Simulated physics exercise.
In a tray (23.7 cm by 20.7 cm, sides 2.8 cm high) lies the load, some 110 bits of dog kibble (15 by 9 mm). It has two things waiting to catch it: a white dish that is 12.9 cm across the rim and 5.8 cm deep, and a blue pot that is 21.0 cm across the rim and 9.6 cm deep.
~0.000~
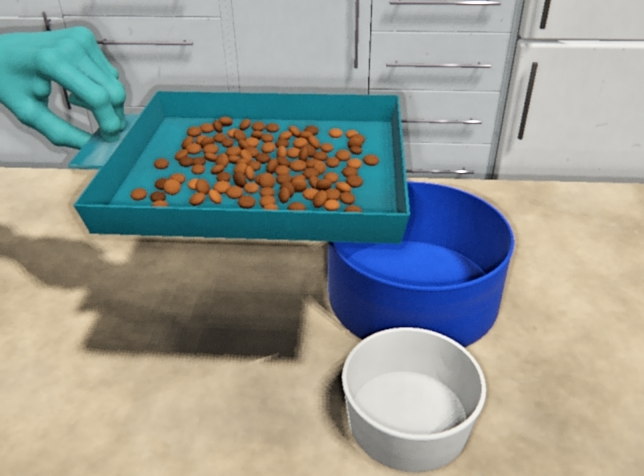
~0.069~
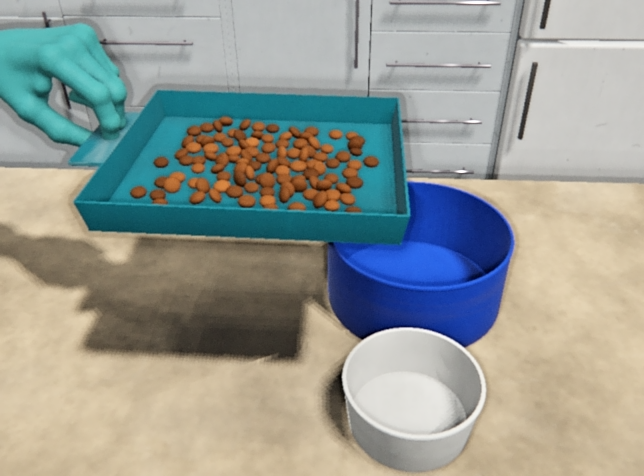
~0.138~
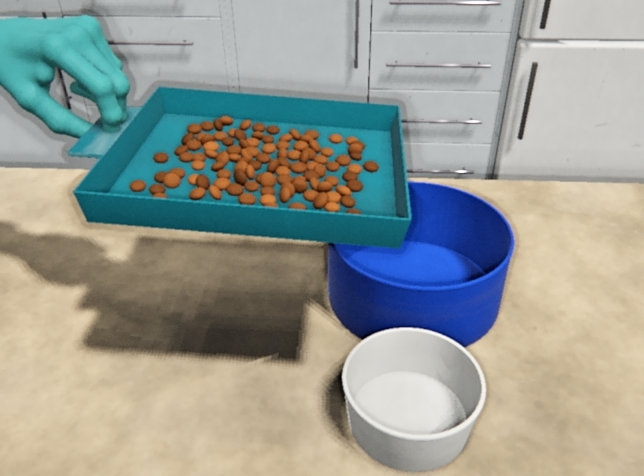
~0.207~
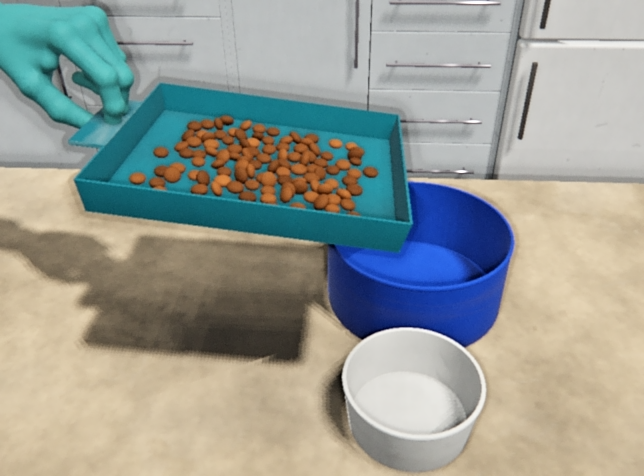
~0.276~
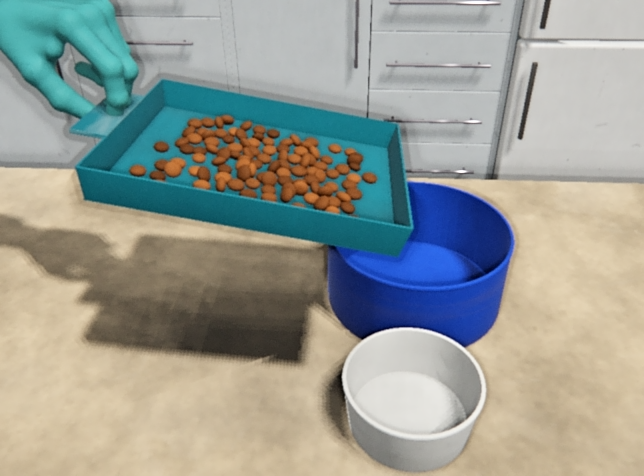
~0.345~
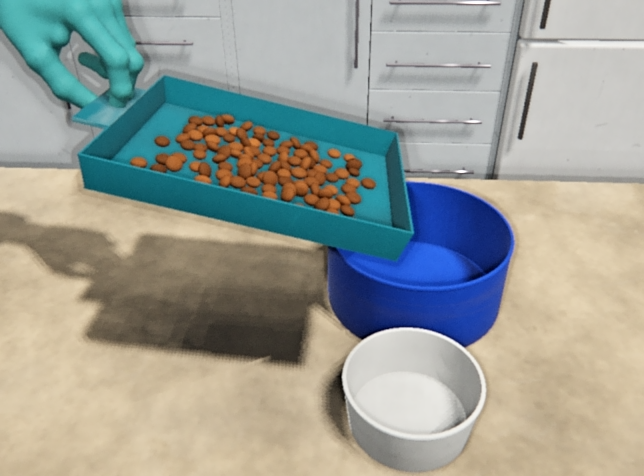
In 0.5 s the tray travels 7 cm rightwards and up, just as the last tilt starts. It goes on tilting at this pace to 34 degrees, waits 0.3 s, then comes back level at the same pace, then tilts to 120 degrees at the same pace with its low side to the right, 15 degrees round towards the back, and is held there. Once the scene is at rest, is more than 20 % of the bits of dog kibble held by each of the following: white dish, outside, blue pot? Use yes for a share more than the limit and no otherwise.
White dish: No; outside everything: Yes; blue pot: Yes.
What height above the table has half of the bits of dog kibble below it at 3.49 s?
I'd put it close to 16 cm.
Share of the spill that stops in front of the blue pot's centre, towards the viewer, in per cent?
100 %.
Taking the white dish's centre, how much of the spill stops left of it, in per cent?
I'd put it at around 90 per cent.
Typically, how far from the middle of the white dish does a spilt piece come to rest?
Distance from centre: Approx. 14 cm.
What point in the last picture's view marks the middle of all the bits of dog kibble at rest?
Near pixel (379, 326).
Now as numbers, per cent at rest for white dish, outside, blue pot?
White dish gets 5, outside gets 45, blue pot gets 50.
After 1.56 s, tilt 11 degrees; tray 100 %; middle of all pieces on or above the table near (338, 161).
After 2.56 s, tilt 35 degrees; tray 100 %; middle of all pieces on or above the table near (393, 153).
After 3.49 s, tilt 84 degrees; tray 80 %, blue pot 10 %, in the air 10 %; middle of all pieces on or above the table near (360, 228).
After 4.38 s, tilt 120 degrees; outside 45 %, blue pot 50 %, white dish 5 %; middle of all pieces on or above the table near (378, 328).
In the end, at 4.8 s, outside 45 %, tray 0 %, blue pot 50 %, white dish 5 %.
